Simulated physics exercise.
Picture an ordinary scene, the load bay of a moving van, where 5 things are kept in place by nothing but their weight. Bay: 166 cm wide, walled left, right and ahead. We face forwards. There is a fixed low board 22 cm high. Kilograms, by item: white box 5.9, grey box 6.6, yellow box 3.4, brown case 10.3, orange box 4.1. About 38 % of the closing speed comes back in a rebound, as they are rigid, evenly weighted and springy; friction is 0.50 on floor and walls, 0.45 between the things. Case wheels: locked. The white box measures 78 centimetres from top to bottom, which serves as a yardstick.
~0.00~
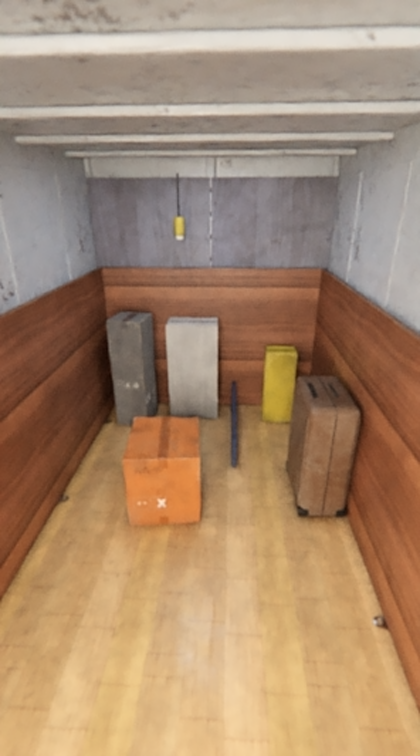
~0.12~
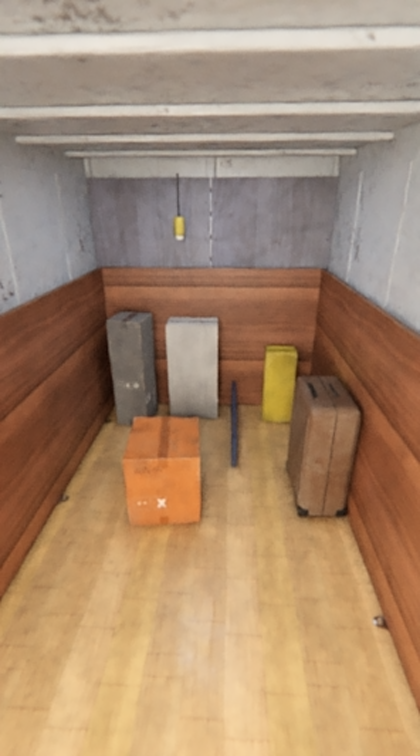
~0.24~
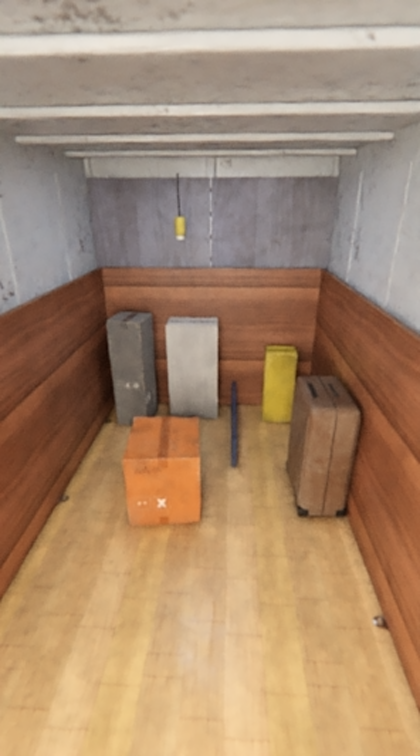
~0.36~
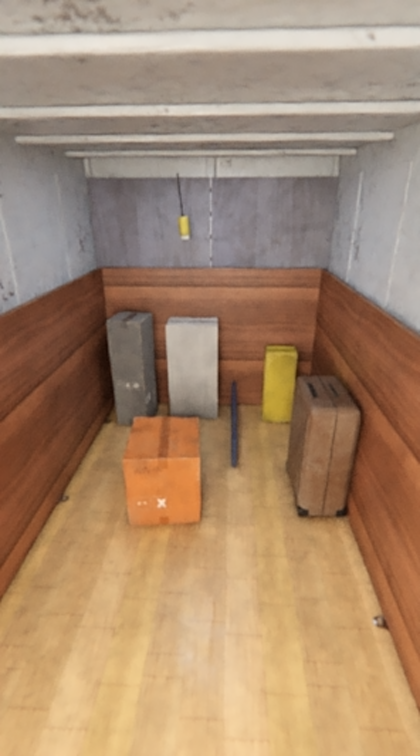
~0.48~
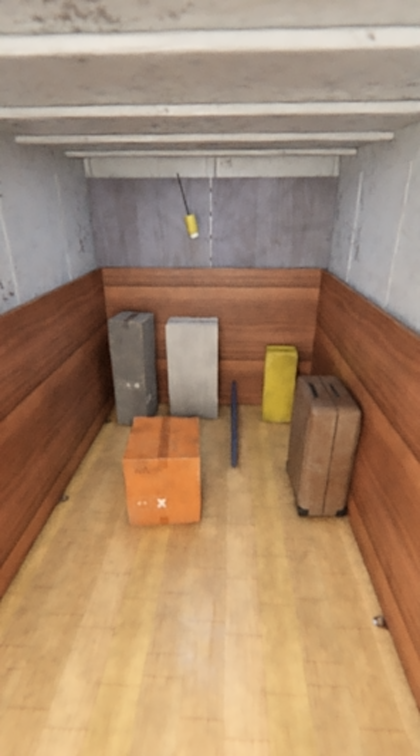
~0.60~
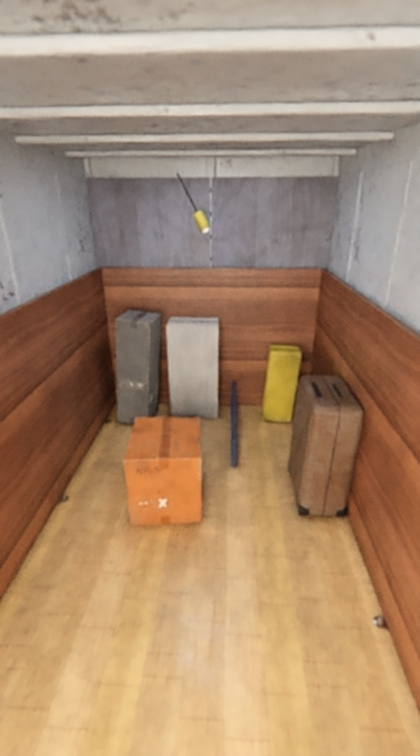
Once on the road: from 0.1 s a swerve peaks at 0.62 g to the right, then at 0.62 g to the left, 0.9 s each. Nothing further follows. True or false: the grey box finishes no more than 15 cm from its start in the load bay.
True.
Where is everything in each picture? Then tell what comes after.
The first picture shows steady run; grey box (134, 370); white box (194, 368).
The second picture shows steady run; brown case (319, 444); orange box (166, 468).
The third picture shows load feels 0.19 g right; white box (194, 368); yellow box (278, 384).
The fourth picture shows load feels 0.36 g right; brown case (319, 444); orange box (166, 468).
The fifth picture shows load feels 0.52 g right; white box (194, 368); yellow box (279, 384).
The sixth picture shows load feels 0.55 g right; grey box (139, 369) 5° off upright; brown case (321, 444).
After 1.40 s, load feels 0.55 g left; grey box 18° off upright near (156, 368); yellow box 17° off upright; white box 12° off upright.
After 1.90 s, steady run; grey box 6° off upright near (128, 368); yellow box 65° off upright; brown case 34° off upright.
In the end (3.7 s), toppled in the load bay, yellow box and brown case; the other 3 under 15 cm from the start. In the last view, grey box near (135, 369).
